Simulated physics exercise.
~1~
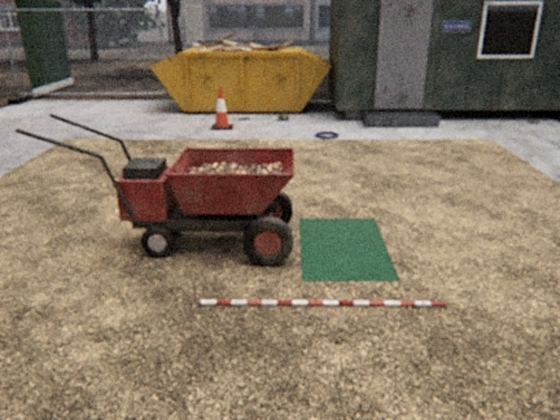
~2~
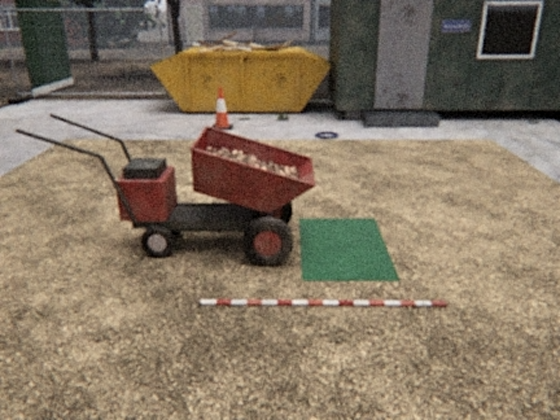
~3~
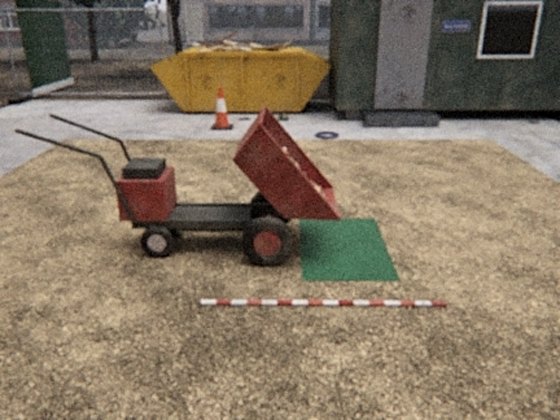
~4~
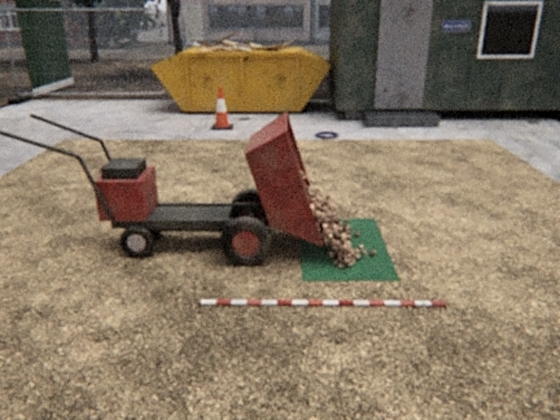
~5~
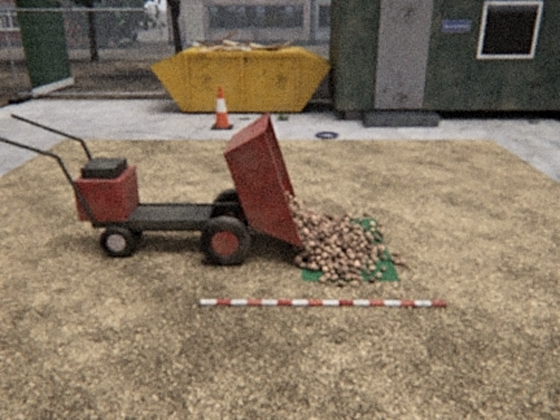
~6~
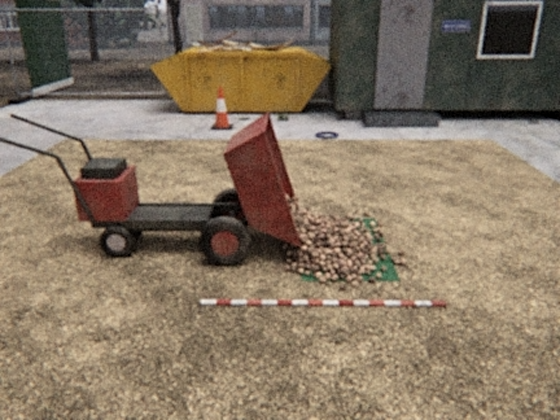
A red powered barrow with black handles, loaded with pale brown stones, stands on gravelly ground, seen from the side, with a green sheet to its right and a red-and-white striped staff in front. Behind are an orange and white cone, a yellow skip and a dark green cabin. The barrow's tray tips steeply forward to the right, at first holding its load. Then stones pour onto the sheet as the machine rolls back to the left and stops. The tray stays raised, with a heap covering most of the sheet and spilling past its edges, reaching back to the tray's lip.
